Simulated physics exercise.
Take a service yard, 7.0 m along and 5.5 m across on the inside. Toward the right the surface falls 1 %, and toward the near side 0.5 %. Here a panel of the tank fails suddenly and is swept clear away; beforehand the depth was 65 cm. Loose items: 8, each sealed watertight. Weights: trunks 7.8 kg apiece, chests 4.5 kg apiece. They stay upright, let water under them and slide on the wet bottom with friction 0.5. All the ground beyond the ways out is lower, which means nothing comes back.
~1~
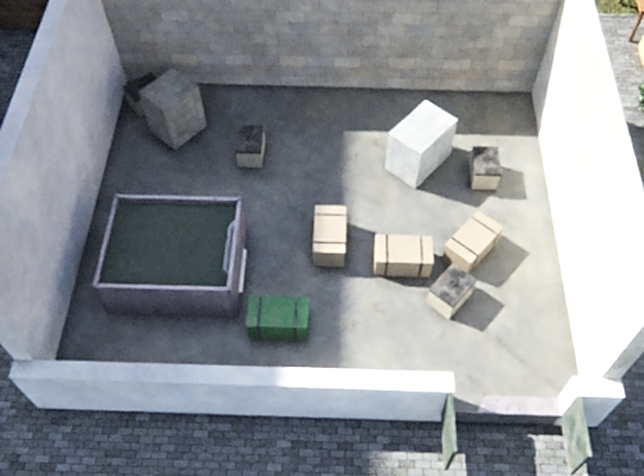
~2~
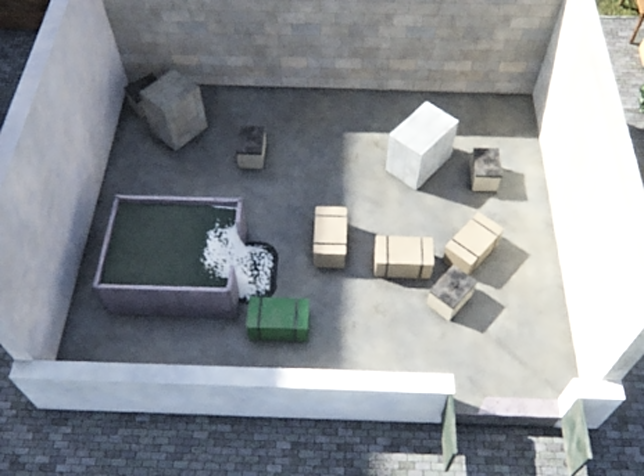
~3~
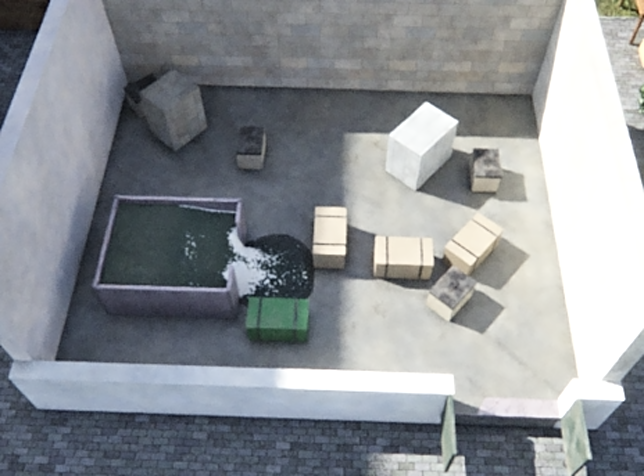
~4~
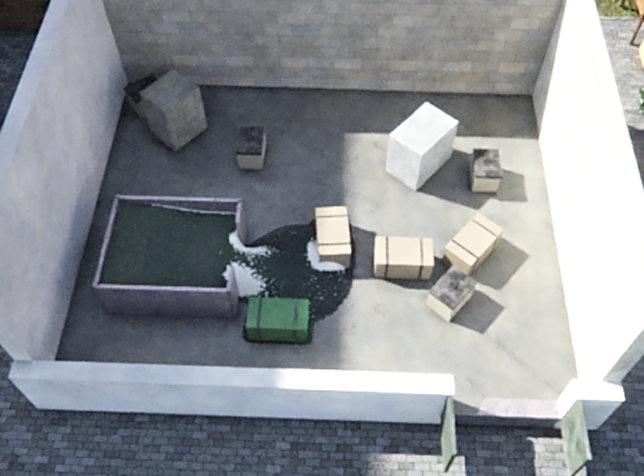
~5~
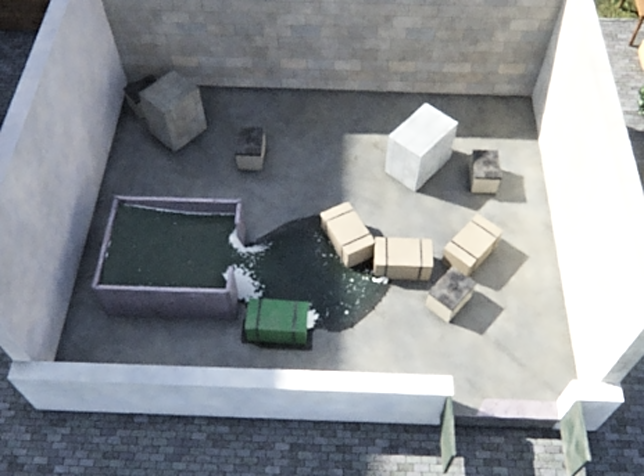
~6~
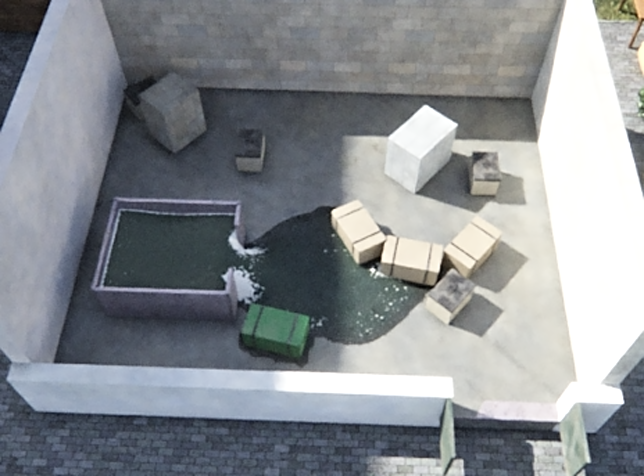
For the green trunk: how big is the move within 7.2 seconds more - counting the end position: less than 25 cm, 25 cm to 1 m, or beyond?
Observation: Green trunk moves only moderately.
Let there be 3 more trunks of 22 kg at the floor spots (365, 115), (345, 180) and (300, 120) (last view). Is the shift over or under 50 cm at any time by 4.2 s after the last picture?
Well, in that order it's lower, lower and lower.
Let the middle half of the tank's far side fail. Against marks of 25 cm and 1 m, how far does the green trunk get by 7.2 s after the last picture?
Had it gone that way, the green trunk would sit tight.
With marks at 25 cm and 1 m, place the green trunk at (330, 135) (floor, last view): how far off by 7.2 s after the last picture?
It hardly budges.
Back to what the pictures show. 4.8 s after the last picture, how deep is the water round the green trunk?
Near 1 cm deep.
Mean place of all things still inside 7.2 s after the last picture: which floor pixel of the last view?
I'd say about (379, 201) in the last view.
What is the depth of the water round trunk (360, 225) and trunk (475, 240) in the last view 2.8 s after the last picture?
Some 6 cm at the first, some 11 cm at the second.
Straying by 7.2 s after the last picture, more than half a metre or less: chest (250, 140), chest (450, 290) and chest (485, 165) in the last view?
Taking them in order: Fell shy, exceeded and exceeded.
Then, 0.9 s after the last picture the green trunk is near (271, 349), 0.5 m from its start, aground; 0 of 8 are out; 3 afloat.
Then, 2.8 s after the last picture the green trunk is near (271, 349), 0.5 m from its start, aground; 0 of 8 are out; 4 afloat.
Then, 4.8 s after the last picture the green trunk is near (271, 349), 0.5 m from its start, aground; 0 of 8 are out; 5 afloat.
Then, 7.2 s after the last picture the green trunk is near (271, 349), 0.5 m from its start, aground; 0 of 8 are out; 5 afloat.
